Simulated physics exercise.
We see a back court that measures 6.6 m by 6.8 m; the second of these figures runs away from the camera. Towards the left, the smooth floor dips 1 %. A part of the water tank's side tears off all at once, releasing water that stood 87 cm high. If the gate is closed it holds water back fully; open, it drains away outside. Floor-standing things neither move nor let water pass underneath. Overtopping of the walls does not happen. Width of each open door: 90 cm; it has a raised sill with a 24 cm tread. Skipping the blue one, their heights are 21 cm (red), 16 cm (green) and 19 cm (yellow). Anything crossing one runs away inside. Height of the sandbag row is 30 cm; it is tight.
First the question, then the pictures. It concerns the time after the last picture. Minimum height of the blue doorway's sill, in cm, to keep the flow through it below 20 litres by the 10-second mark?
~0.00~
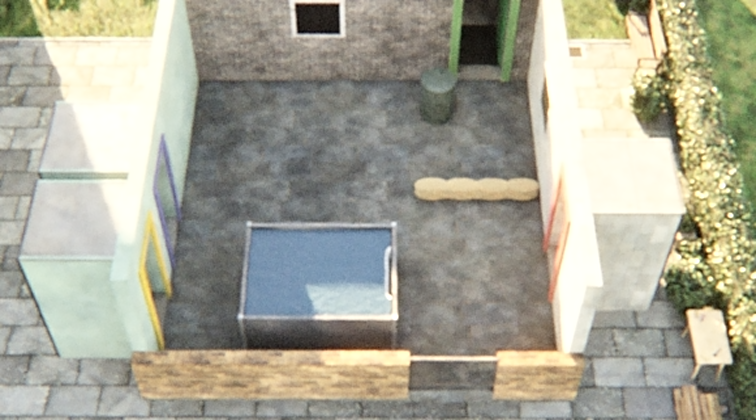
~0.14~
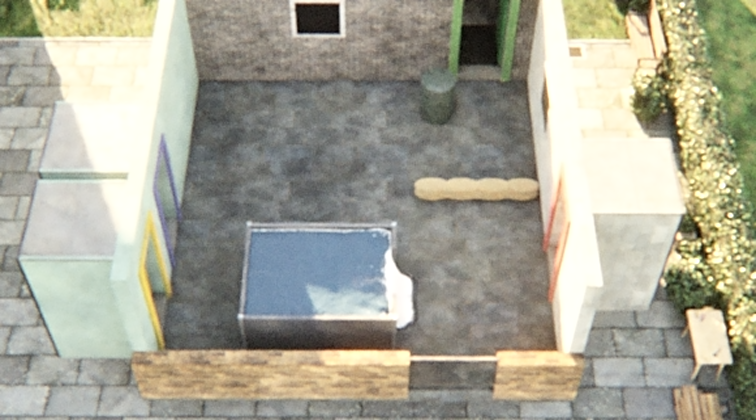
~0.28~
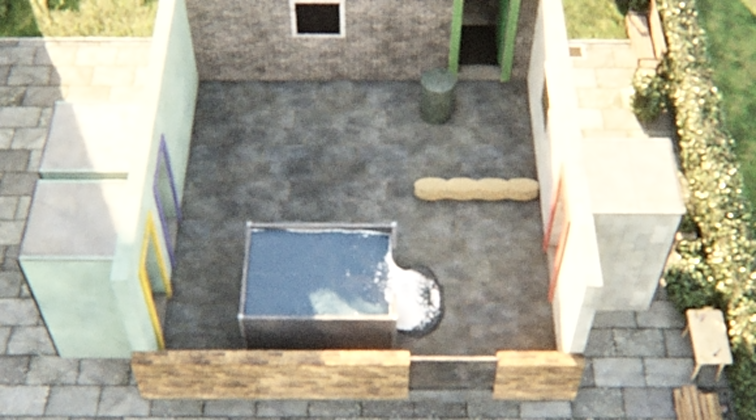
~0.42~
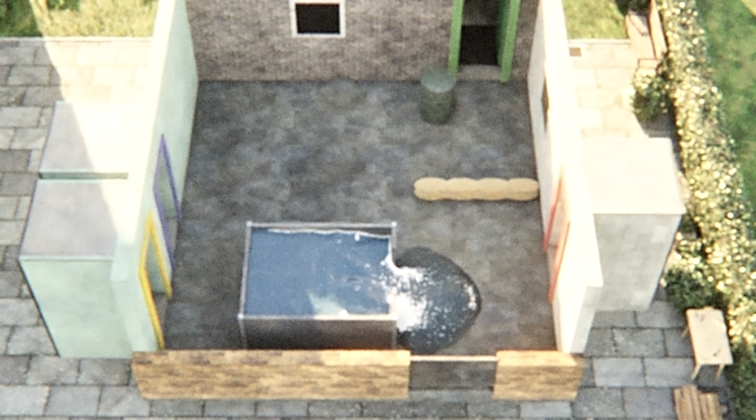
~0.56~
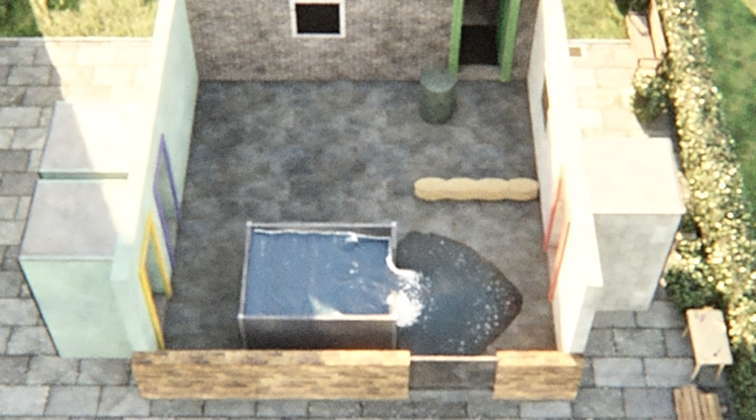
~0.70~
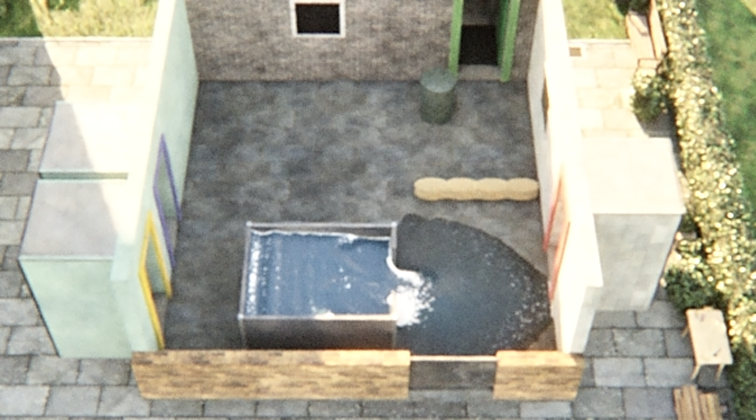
Roughly 14.5 cm.
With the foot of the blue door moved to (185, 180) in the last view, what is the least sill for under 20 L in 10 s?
Roughly 12.0 cm.
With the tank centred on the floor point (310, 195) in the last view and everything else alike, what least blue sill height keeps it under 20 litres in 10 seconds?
Close to 9.0 cm would do it.
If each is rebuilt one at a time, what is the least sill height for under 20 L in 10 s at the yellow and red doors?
Roughly 8.5 cm at yellow and 31 cm at red.
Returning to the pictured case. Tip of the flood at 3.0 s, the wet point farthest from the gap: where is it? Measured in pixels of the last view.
(505, 84).
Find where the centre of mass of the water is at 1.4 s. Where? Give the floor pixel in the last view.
(366, 299), roughly.
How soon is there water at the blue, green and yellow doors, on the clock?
Blue at 5.0 s, green at 3.0 s and yellow at 5.0 s.
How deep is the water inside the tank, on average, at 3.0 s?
It averages close to 44 centimetres.
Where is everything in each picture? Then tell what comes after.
The first picture shows still water, 87 cm deep, in the water tank at (320, 272); the blue door at (168, 207) is dry.
In the second picture, the gap is at (392, 292), the front 0.4 m out at (413, 318); the back of the water tank holds 87 cm.
In the third picture, water pours out at (392, 293) and has run 0.8 m, to (441, 309); about 13 cm deep outside, 87 cm at the back.
In the fourth picture, water pours out at (392, 293) and has run 1.4 m, to (477, 309); about 8 cm deep outside, 87 cm at the back.
In the fifth picture, the front is at (518, 303), 2.2 m from the gap at (392, 293); 4.1 m2 of floor is wet, 86 cm left at the back.
In the sixth picture, water pours out at (392, 292) and has run 2.7 m, to (552, 318); about 5 cm deep outside, 78 cm at the back; 3.9 m in a straight line remain to the blue door at (168, 207).
After 1.4 s water covers 25 % of the floor, deepest (52 cm) near (543, 377); it has not reached the blue door.
After 3.0 s water covers 30 % of the floor, deepest (36 cm) near (536, 204); it has not reached the blue door.
After 10.0 s water covers 85 % of the floor, deepest (22 cm) near (158, 378); 11 cm at the blue door, 10 litres in over its 16 cm sill.
At the blue door as built, the water arrived by 5.1 s and peaked near 20 cm at 5.4 s.
Run again over the same 10 s with other heights there, 49 litres in over 12 cm, 7 litres over 16.5 cm. The limit of 20 litres is kept from about 14.5 cm up.
